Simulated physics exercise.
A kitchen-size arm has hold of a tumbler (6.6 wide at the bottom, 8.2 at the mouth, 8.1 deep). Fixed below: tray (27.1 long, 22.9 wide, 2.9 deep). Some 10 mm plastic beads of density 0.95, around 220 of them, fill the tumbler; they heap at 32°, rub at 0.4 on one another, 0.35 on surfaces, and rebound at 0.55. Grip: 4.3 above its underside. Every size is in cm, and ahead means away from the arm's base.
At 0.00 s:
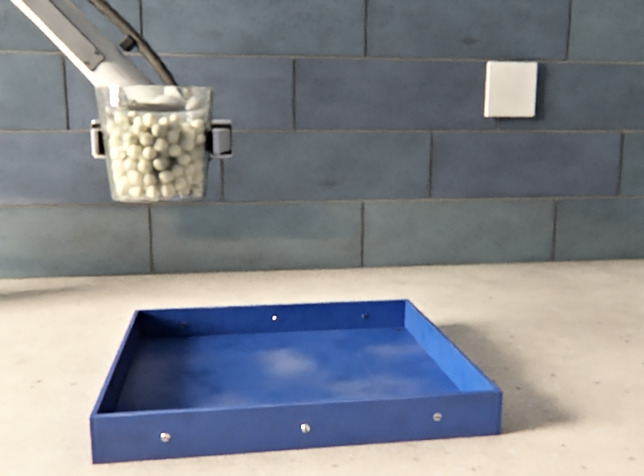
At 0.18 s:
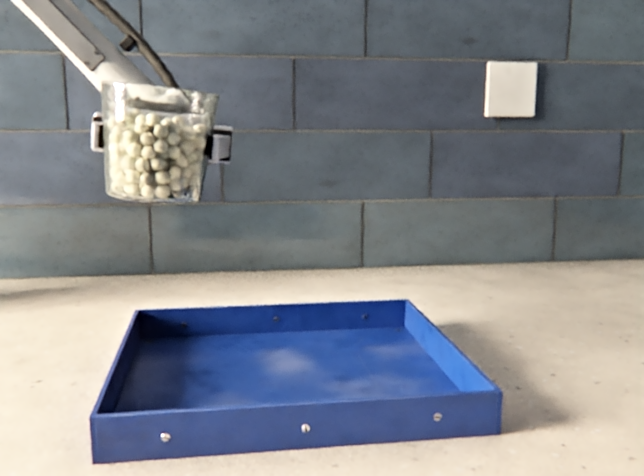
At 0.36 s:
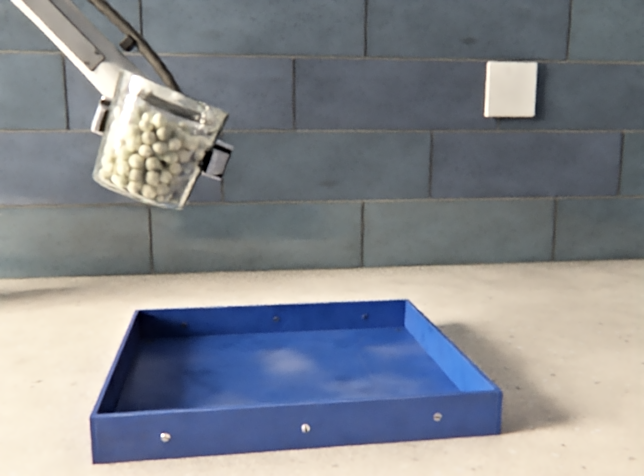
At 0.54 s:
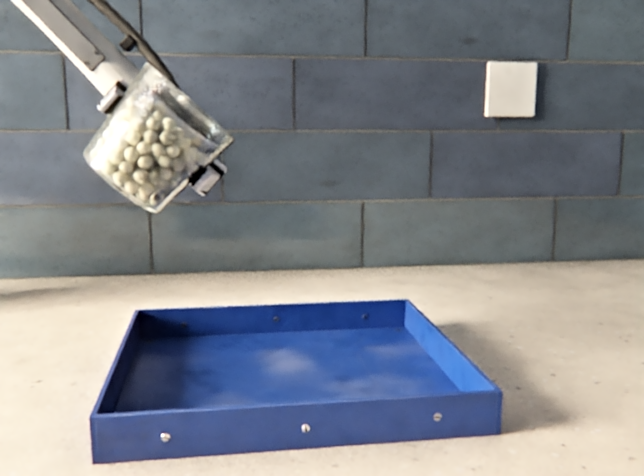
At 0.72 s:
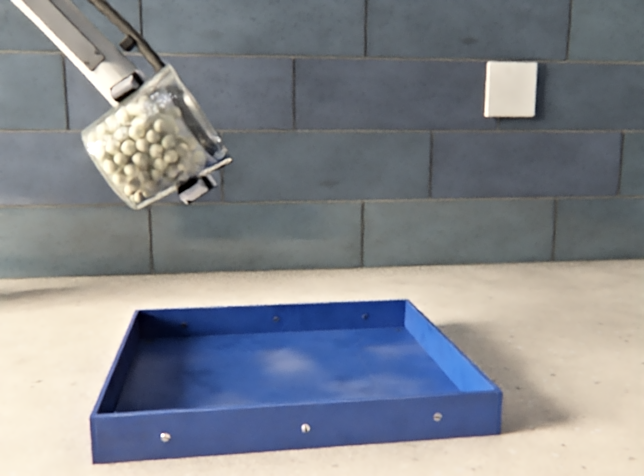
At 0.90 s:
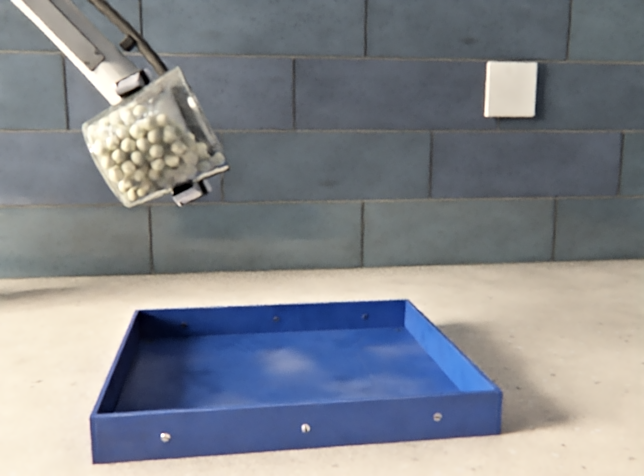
A pale speckled countertop before a wall of blue-grey tiles with a white square plate at upper right is seen from the front and slightly above, in a still view. A robotic arm at upper left grips a clear tumbler of pale greenish-white beads, above and behind an empty blue tray with small silver studs. The arm steadily tilts the tumbler rightward, and the beads shift inside it.
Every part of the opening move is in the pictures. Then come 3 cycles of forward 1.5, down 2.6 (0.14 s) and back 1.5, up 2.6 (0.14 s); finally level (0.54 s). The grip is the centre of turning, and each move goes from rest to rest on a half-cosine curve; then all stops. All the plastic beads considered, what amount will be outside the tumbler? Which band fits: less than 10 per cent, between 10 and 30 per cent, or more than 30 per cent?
It falls below 10 per cent.
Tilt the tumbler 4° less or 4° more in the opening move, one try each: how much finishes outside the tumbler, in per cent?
First try around 0 %, second around 0 %.
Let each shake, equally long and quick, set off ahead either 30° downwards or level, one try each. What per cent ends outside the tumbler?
Result: Approx. 5 % and 25 %, one try each.
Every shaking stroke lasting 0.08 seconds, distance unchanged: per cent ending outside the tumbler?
About 15 per cent in that case.
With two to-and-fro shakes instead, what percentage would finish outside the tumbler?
In that case, some 0 per cent.
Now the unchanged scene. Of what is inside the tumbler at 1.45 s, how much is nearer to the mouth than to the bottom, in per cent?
About 35 percent.
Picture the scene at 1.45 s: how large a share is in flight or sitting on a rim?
I'd put it near 0 per cent.
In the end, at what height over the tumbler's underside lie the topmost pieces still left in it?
Around 7.5 cm up.
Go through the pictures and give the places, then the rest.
The first picture shows the tumbler middle at (158, 145), level; upper third of the load around (155, 136), from x 115 to 200, top at y 120; 216 in the tumbler.
The second picture shows the tumbler middle at (158, 145), tilted 6° forward; upper third of the load around (153, 136), from x 115 to 205, top at y 120.
The third picture shows the tumbler middle at (157, 145), tilted 22° forward; upper third of the load around (146, 135), from x 105 to 205, top at y 110.
The fourth picture shows the tumbler middle at (156, 144), tilted 42° forward; upper third of the load around (141, 132), from x 100 to 200, top at y 105.
The fifth picture shows the tumbler middle at (155, 143), tilted 58° forward; upper third of the load around (141, 128), from x 95 to 200, top at y 105.
The sixth picture shows the tumbler middle at (155, 143), tilted 64° forward; upper third of the load around (138, 132), from x 95 to 215, top at y 110; 216 in the tumbler.
After 1.45 s, tilted 64° forward, highest piece 22 above the table; 215 in the tumbler, 1 in the tray.
After 2.00 s, tilted 33° forward, highest piece 22 above the table; 215 in the tumbler, 1 in the tray.
After 2.48 s, level, highest piece 24 above the table; 215 in the tumbler, 1 in the tray.
After 3.53 s, level, highest piece 24 above the table; 215 in the tumbler, 1 in the tray.
In the end, 215 in the tumbler, 1 in the tray. That is 0 % outside the tumbler.
